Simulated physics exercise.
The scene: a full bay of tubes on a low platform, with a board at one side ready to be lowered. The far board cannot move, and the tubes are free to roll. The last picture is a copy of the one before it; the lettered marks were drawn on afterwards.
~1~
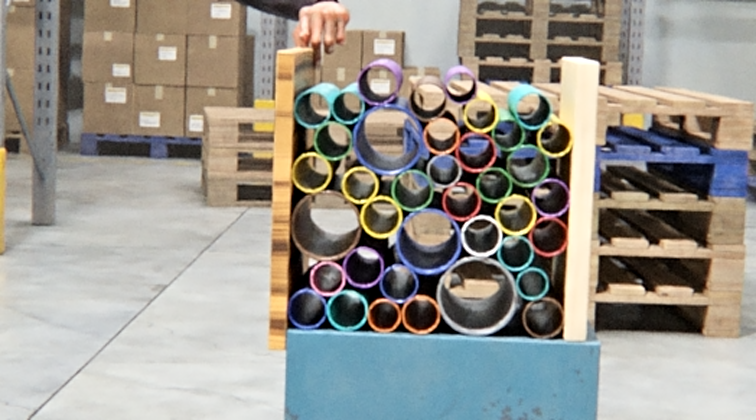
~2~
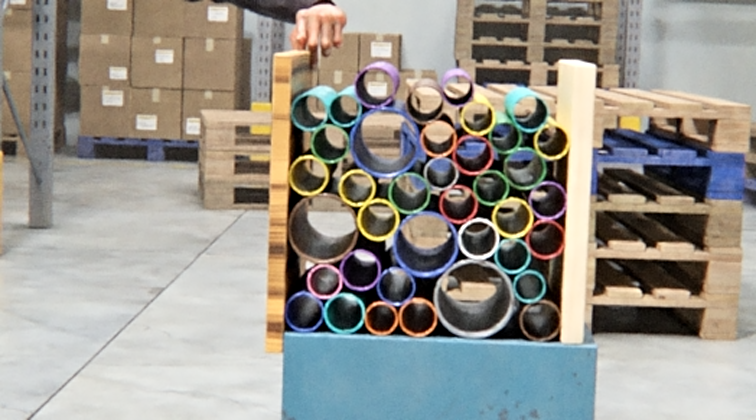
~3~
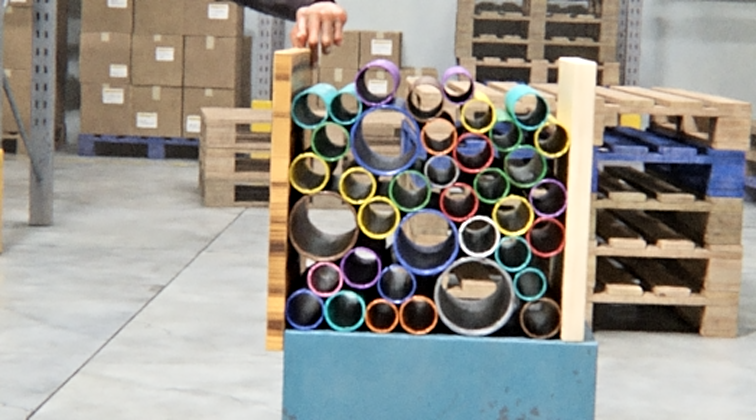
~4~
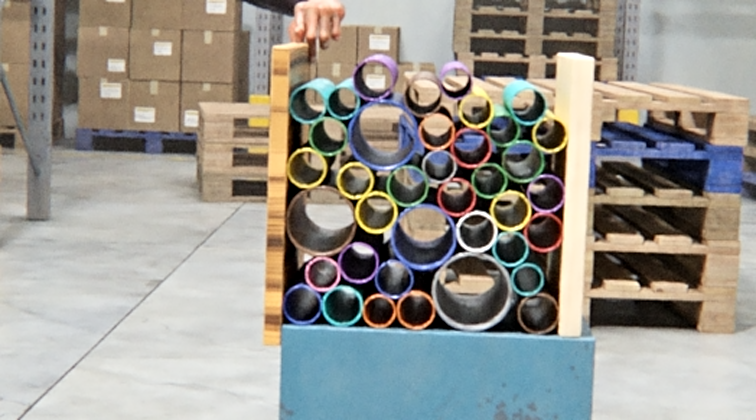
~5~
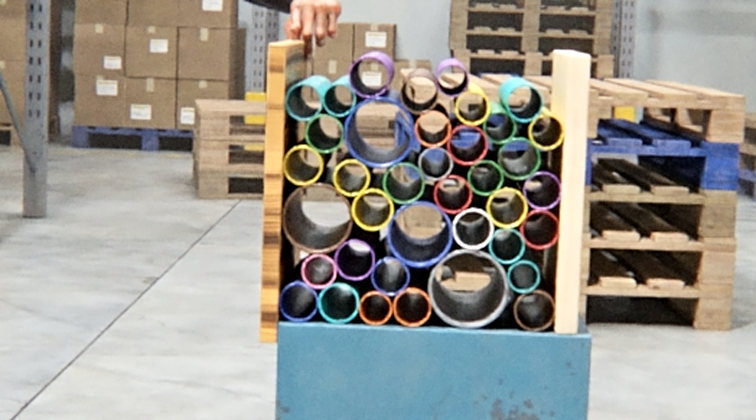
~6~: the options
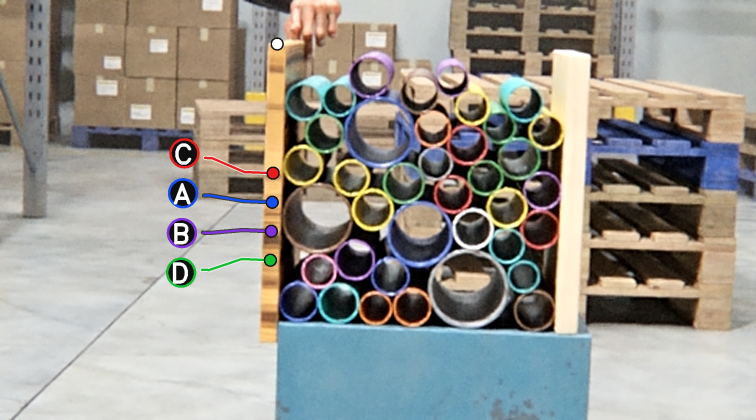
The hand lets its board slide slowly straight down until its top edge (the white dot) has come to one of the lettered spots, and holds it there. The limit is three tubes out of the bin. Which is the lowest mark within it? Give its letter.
Mark C is as low as it can go.
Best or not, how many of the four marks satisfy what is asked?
One of the four.
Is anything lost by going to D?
At D: Yes.
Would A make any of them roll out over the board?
Yes.
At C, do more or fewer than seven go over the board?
At C, fewer than seven.
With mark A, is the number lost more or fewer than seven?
It loses fewer than seven.
On the marked copy, A at (272, 202); B at (271, 232); C at (273, 173); D at (270, 260); the white dot at (277, 44).
Taking C. A third of the way, top of the board (285, 105).
Two thirds of the way, top of the board (283, 172).
When it is over, top of the board (283, 173), one out over the board.
As for the rest, A more than three out over the board; B more than three out over the board; D more than three out over the board.
